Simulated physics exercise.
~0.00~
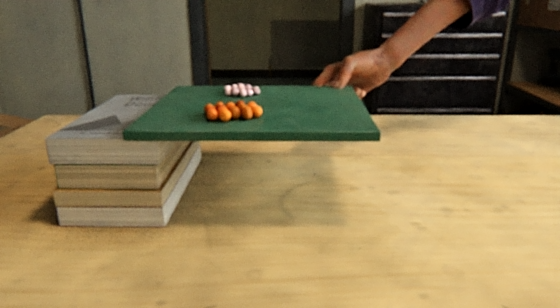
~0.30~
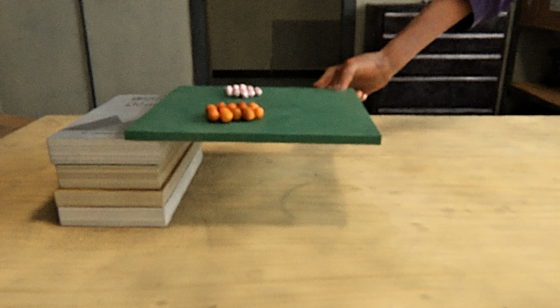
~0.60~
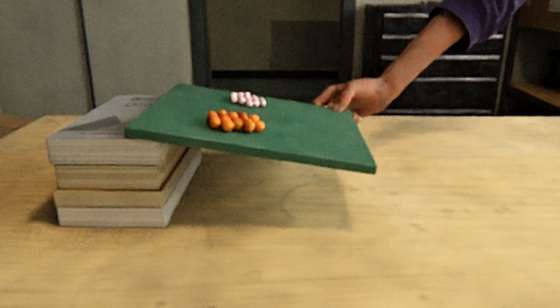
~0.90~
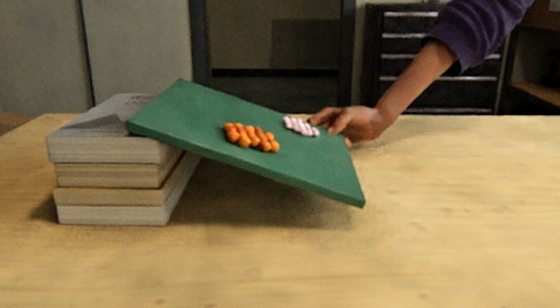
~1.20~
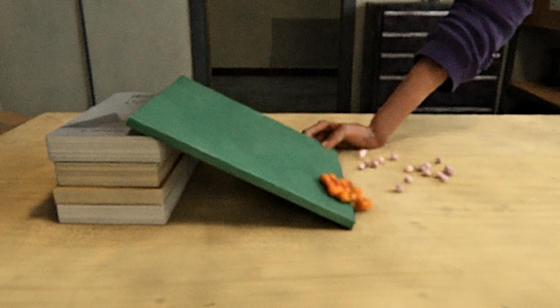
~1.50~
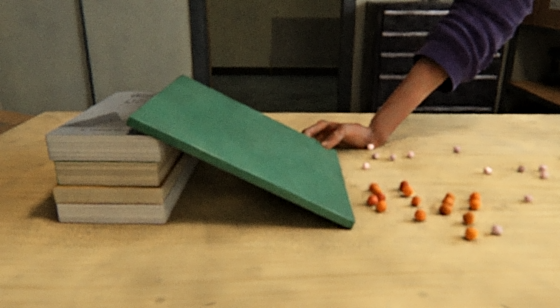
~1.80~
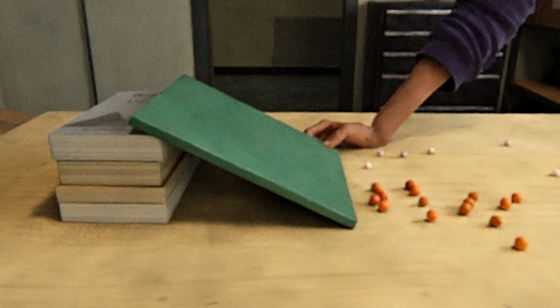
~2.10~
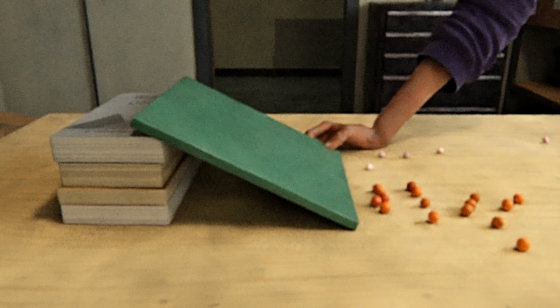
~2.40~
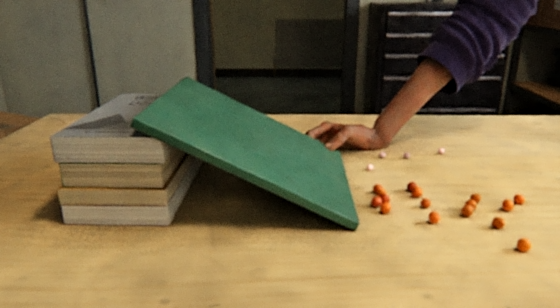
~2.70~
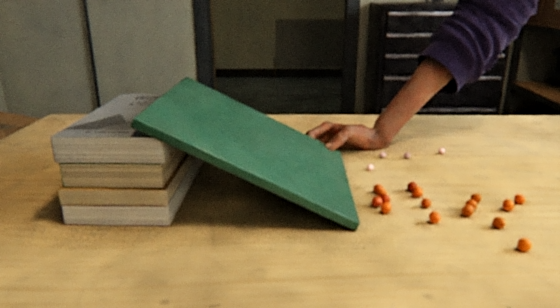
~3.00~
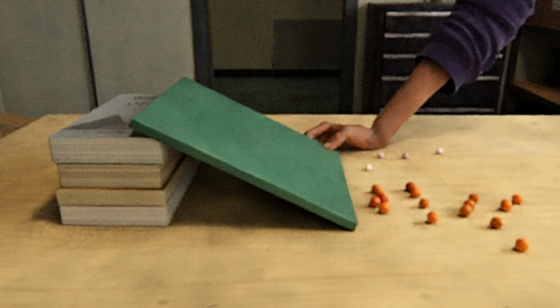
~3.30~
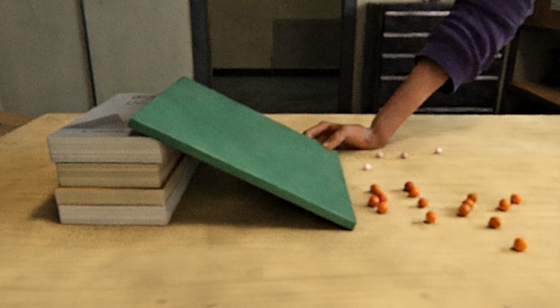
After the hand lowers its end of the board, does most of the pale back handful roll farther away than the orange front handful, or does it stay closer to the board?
Most of the pale back handful rolls farther away. The orange balls come to rest nearer the board, while only a few of the pale ones stay in view close to it.
